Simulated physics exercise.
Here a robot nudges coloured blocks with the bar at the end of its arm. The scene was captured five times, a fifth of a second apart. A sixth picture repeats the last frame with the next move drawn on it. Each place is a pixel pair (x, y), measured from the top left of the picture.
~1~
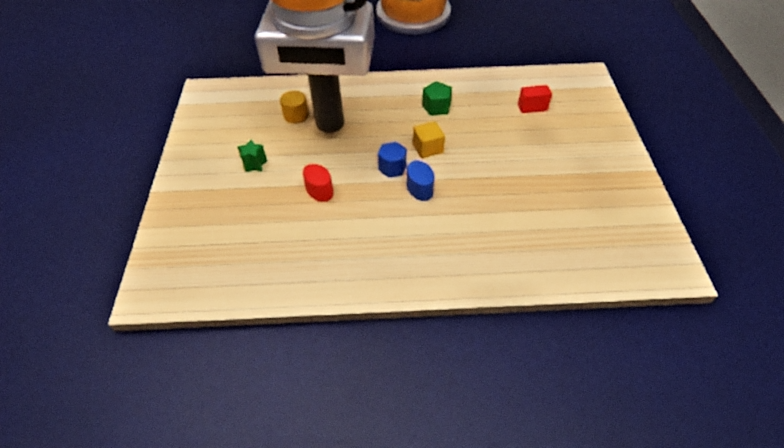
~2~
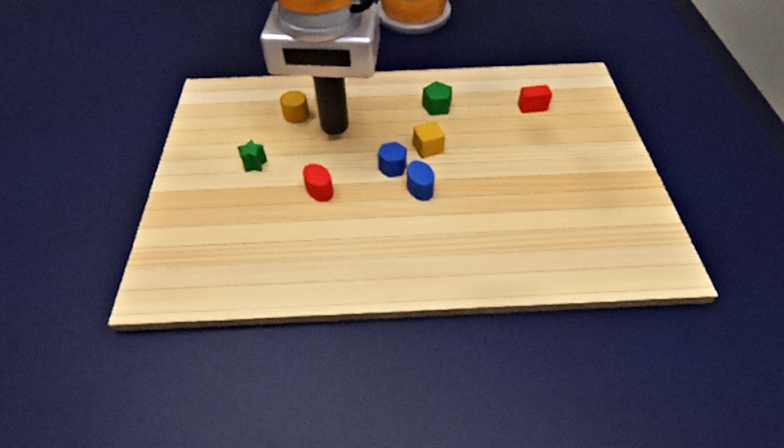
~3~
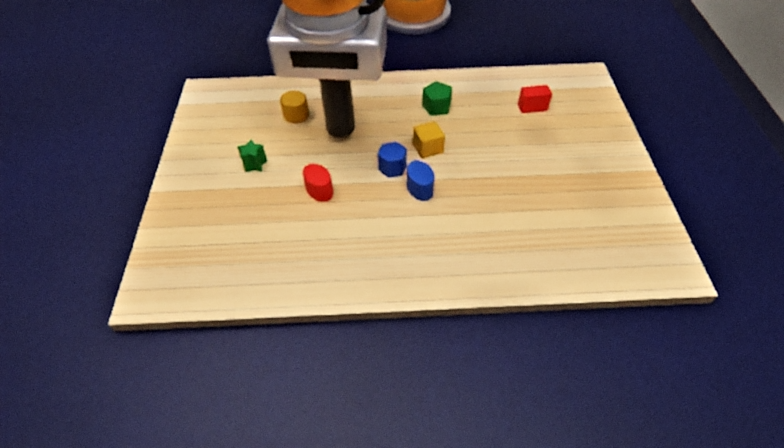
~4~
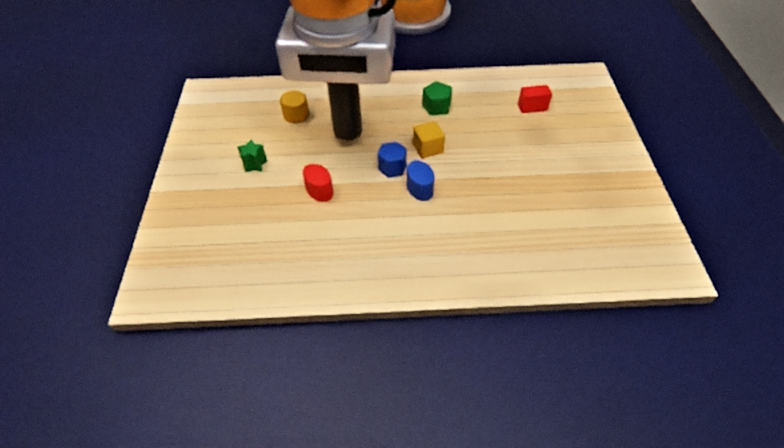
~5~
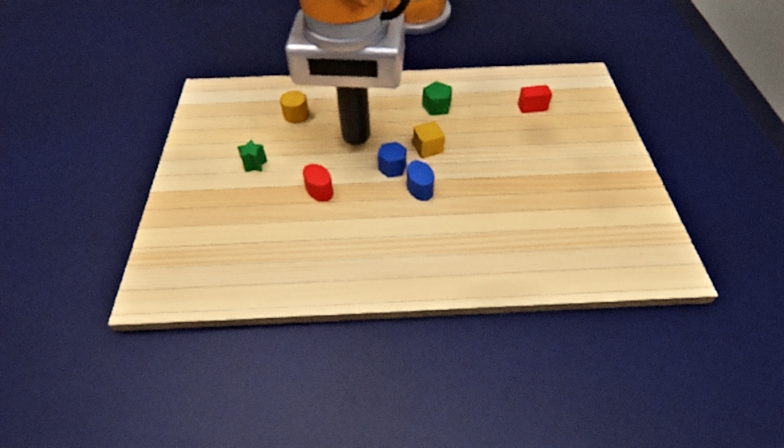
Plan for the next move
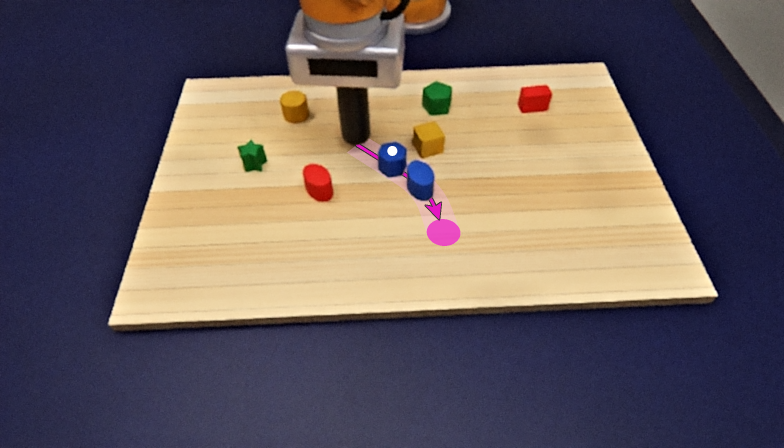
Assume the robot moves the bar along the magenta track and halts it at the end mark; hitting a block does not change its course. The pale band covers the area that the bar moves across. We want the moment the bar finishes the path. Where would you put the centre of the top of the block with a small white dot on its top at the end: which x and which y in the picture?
By then it is at (464, 180).
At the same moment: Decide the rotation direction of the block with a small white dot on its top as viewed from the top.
Short answer: Counterclockwise.
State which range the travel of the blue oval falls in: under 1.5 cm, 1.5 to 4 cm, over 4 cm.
Displaced more than 4 cm.
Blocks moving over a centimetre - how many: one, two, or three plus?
My prediction: Two blocks.
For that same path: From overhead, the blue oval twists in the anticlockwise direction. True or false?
False - the claim does not hold.
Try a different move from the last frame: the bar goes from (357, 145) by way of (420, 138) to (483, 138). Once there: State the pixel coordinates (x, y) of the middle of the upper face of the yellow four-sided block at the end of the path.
Put as a pixel place, it's (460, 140).
Drawn move, from (357, 145) over (393, 167) and (427, 193) to (444, 232); the dot is on the blue hexagonal block.
The first path, step by step. One third of the way, bar at (392, 158); blue hexagonal block at (416, 164); blue oval at (436, 183), turned 15° clockwise.
Two thirds of the way, bar at (428, 185); blue hexagonal block at (458, 179), turned 70° anticlockwise; blue oval at (464, 200), turned 115° clockwise.
At the end, bar at (444, 224); blue hexagonal block at (464, 180), turned 90° anticlockwise; blue oval at (478, 213), turned 60° clockwise; yellow four-sided block still.
